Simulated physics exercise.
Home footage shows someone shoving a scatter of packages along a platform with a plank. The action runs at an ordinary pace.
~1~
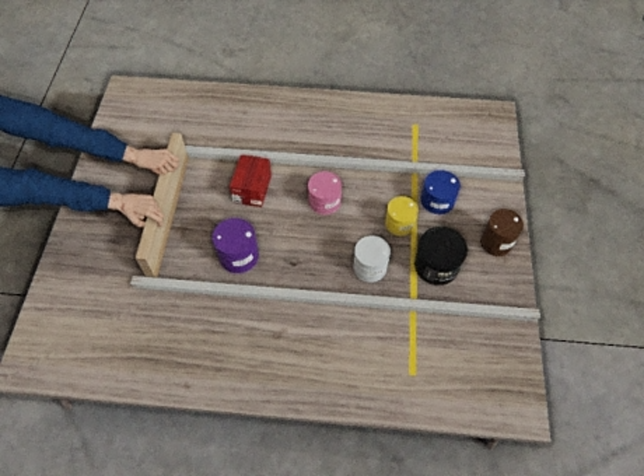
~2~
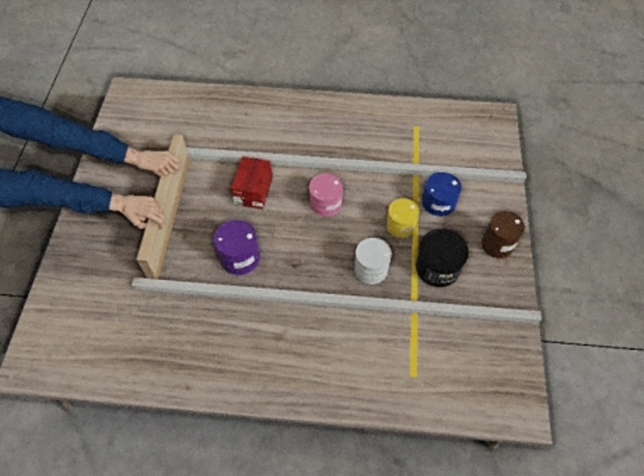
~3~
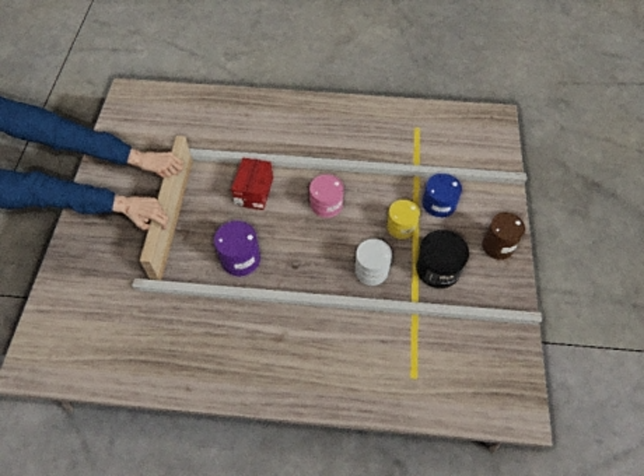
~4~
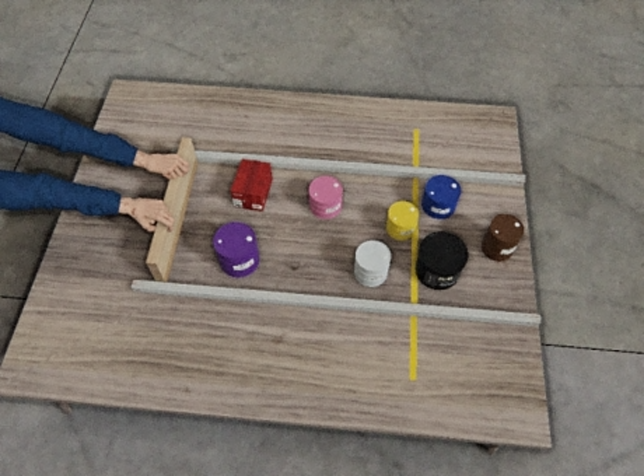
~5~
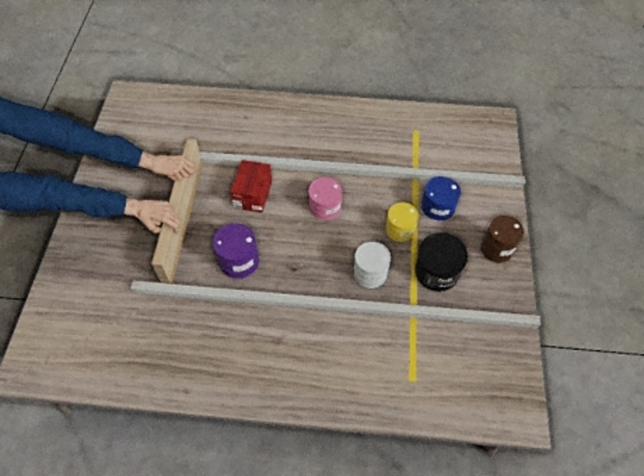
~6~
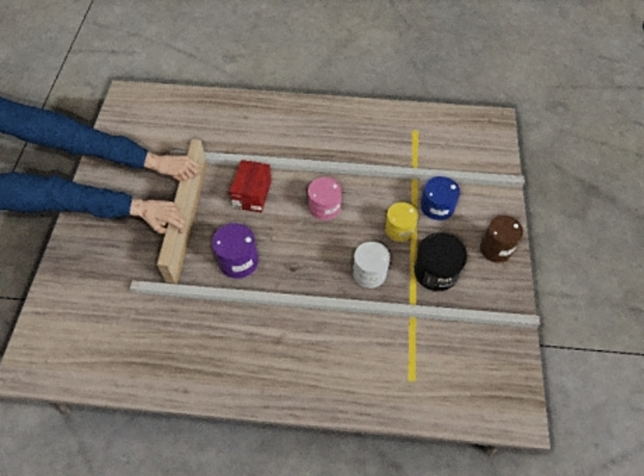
The clip opens on a wooden platform where two blue-sleeved arms hold a plank at the left, with a red parcel and assorted coloured canisters scattered between two pale rails. The hands slide the plank slightly rightward, narrowing the gap to the red and purple items, while the objects stay essentially in place.
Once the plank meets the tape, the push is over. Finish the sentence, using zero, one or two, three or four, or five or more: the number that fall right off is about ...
The number that fall right off is about zero.
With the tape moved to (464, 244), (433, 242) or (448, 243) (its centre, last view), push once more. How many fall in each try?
2, 0, 1.
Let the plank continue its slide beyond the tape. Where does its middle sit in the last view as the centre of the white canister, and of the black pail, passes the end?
Approx. (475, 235) for the first, approx. (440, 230) for the second.
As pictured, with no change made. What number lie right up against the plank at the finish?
At rest, 3 are in contact.
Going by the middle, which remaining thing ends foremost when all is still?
It would be the black pail.
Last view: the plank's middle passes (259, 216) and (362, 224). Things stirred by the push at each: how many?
Moved so far: 2, later 7.
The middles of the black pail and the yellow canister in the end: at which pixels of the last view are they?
Roughly (513, 274) for the first and roughly (430, 230) for the second.
Soon after, none off yet; brown canister at rest near (501, 239); blue canister at rest near (440, 198); black pail at rest near (439, 263).
At rest, the number that fall off is zero.
